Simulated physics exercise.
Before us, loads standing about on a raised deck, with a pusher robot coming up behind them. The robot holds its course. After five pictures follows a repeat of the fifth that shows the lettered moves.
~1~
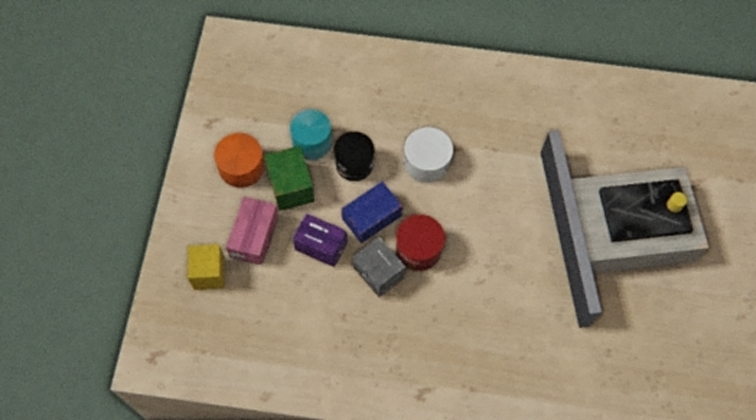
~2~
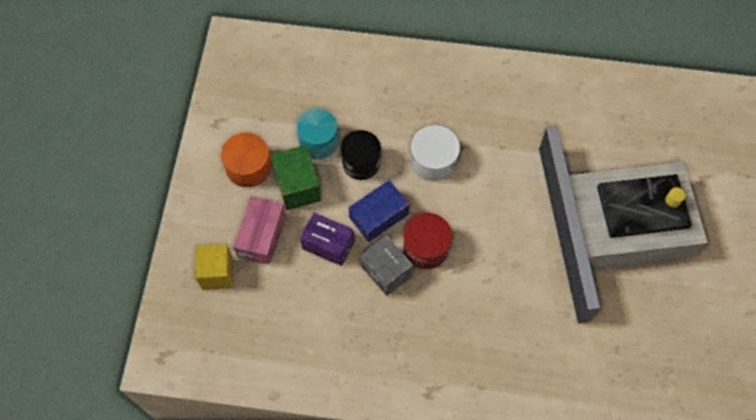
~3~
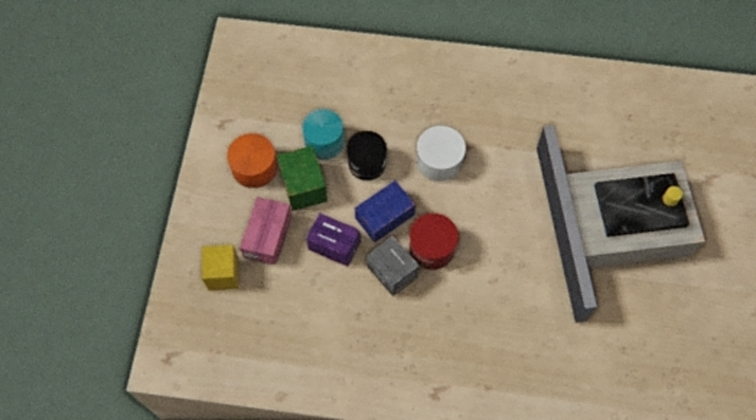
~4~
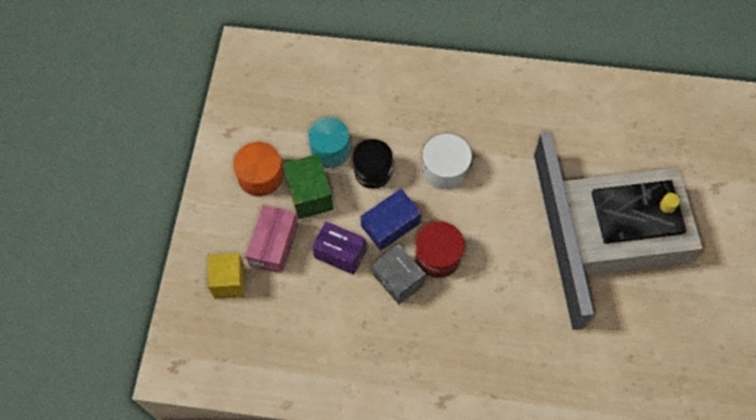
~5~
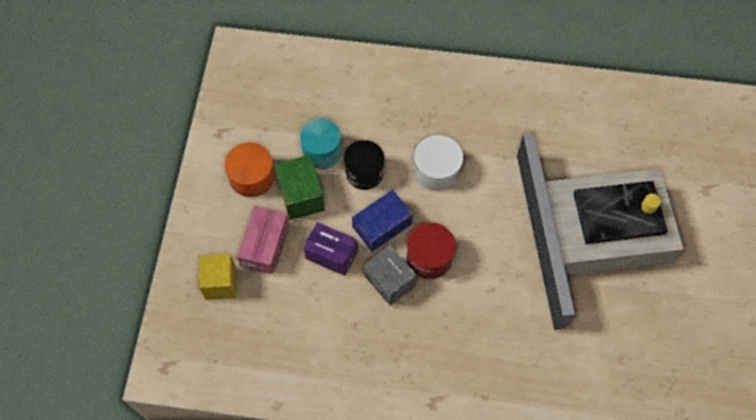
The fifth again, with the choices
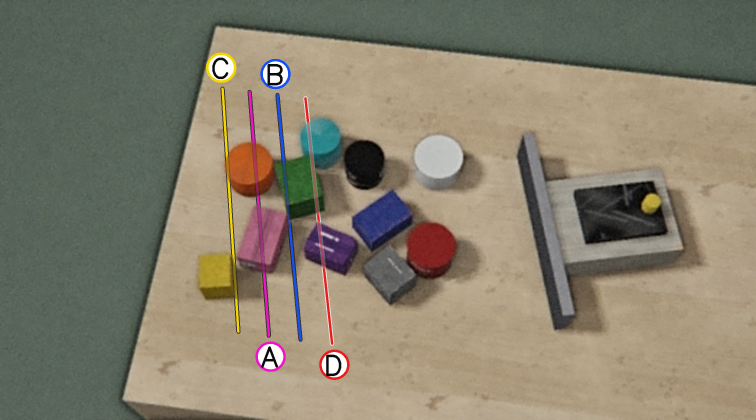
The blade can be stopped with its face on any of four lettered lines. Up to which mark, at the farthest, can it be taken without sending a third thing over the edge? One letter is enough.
It should halt at A.
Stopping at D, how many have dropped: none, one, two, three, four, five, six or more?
In all, none.
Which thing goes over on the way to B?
The orange canister.
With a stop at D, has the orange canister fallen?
No.
On the copy, A at (258, 206); B at (288, 210); C at (230, 203); D at (318, 214).
On A. First, robot (507, 199); grey box (385, 278); white pail (400, 165).
Then, robot (404, 187); orange canister (219, 168); yellow crate (203, 280).
Finally, robot (324, 178); orange canister over the edge; pink box over the edge; two fallen.
By contrast, B is within the limit but short; C drops four; D is within the limit but short.
